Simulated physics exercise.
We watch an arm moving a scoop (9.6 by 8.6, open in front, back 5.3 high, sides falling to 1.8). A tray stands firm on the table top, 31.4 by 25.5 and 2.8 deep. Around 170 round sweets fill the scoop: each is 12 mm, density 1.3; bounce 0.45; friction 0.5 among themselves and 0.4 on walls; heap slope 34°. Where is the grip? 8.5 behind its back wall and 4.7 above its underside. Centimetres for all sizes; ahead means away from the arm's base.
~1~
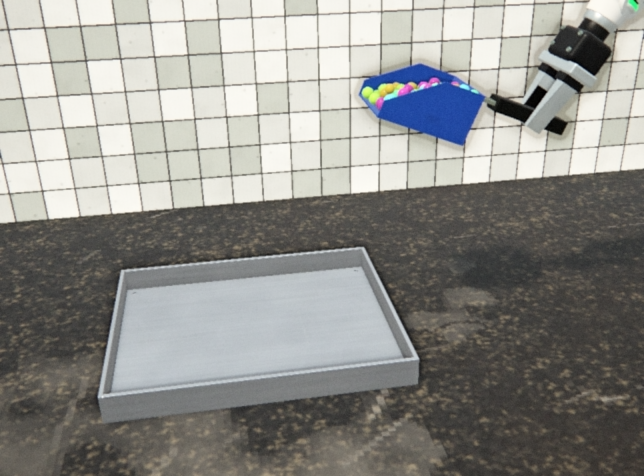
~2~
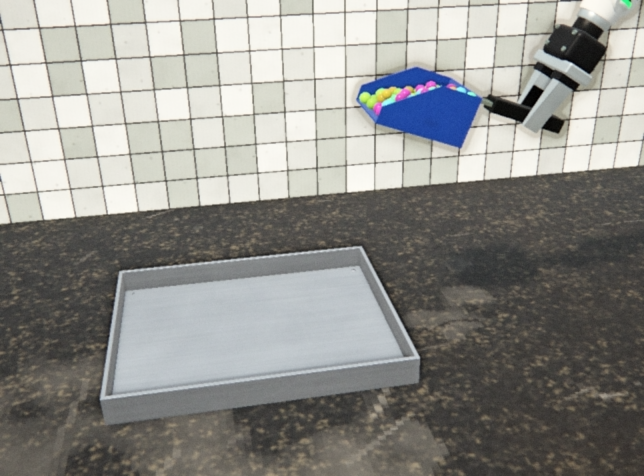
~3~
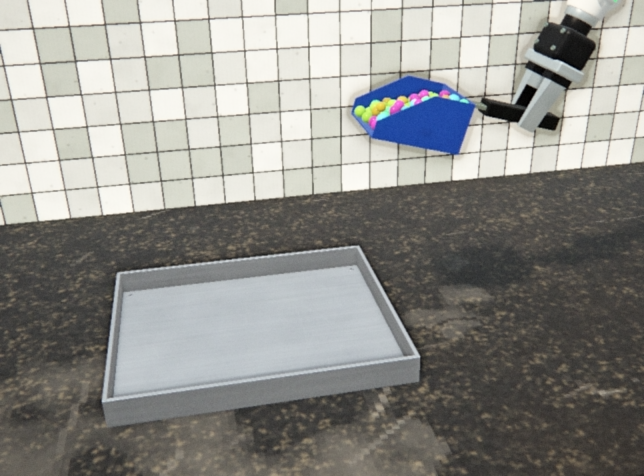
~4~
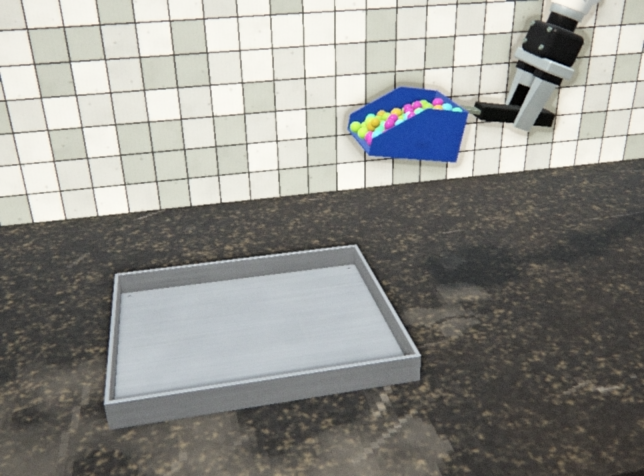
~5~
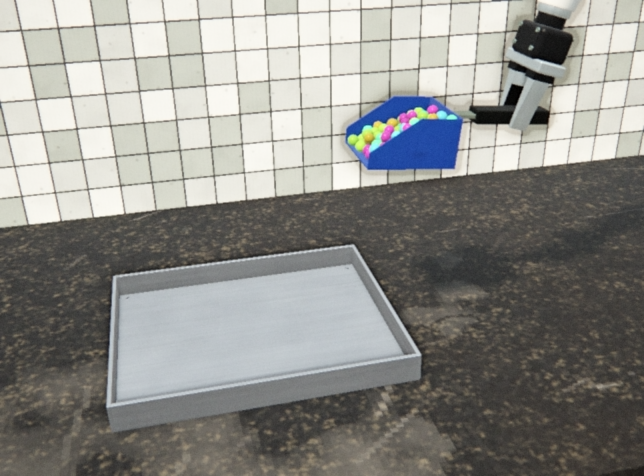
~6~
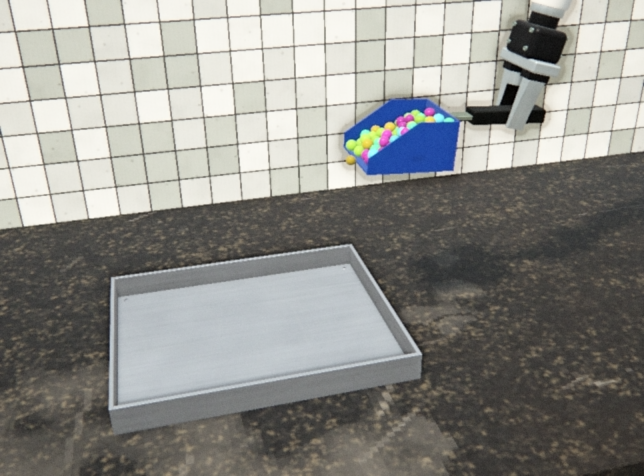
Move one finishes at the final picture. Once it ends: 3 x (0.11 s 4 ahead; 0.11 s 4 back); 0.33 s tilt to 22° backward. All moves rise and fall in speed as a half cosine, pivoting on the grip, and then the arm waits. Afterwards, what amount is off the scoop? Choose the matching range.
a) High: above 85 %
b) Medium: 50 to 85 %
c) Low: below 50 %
Medium: 50 to 85 %.
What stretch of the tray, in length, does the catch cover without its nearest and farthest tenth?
The stretch is around 20 cm.
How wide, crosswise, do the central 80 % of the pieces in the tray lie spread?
18 cm.
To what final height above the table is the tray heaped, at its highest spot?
Around 1.5 cm above the table.
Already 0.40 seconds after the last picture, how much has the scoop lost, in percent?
Share out so far: Close to 55 %.
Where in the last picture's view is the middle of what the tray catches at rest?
In the final picture, somewhere near (286, 322).
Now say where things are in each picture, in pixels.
Scoop floor at (417, 119), tilted 22° backward; upper third of the load around (425, 94), from x 370 to 475, top at y 85; 166 on the scoop, in the first frame.
Scoop floor at (415, 122), tilted 20° backward; upper third of the load around (428, 97), from x 365 to 470, top at y 85, in the second frame.
Scoop floor at (411, 132), tilted 16° backward; upper third of the load around (425, 106), from x 360 to 465, top at y 95, in the third frame.
Scoop floor at (408, 143), tilted 10° backward; upper third of the load around (420, 117), from x 355 to 455, top at y 105, in the fourth frame.
Scoop floor at (406, 152), tilted 6° backward; upper third of the load around (419, 126), from x 355 to 450, top at y 110, in the fifth frame.
Scoop floor at (404, 155), tilted 4° backward; upper third of the load around (416, 128), from x 350 to 450, top at y 115; 165 on the scoop, 1 in flight or on a rim, in the sixth frame.
Then, 0.40 s later, tilted 4° backward, highest piece 23 above the table; 76 on the scoop, 76 in the tray, 14 in flight or on a rim.
Then, 0.79 s later, tilted 10° backward, highest piece 24 above the table; 115 in the tray, 45 on the scoop, 6 in flight or on a rim.
Then, 1.19 s later, tilted 22° backward, highest piece 26 above the table; 121 in the tray, 45 on the scoop.
Then, 2.24 s later, tilted 22° backward, highest piece 26 above the table; 121 in the tray, 45 on the scoop.
At rest, 121 in the tray, 45 on the scoop. That is 73 % off the scoop.
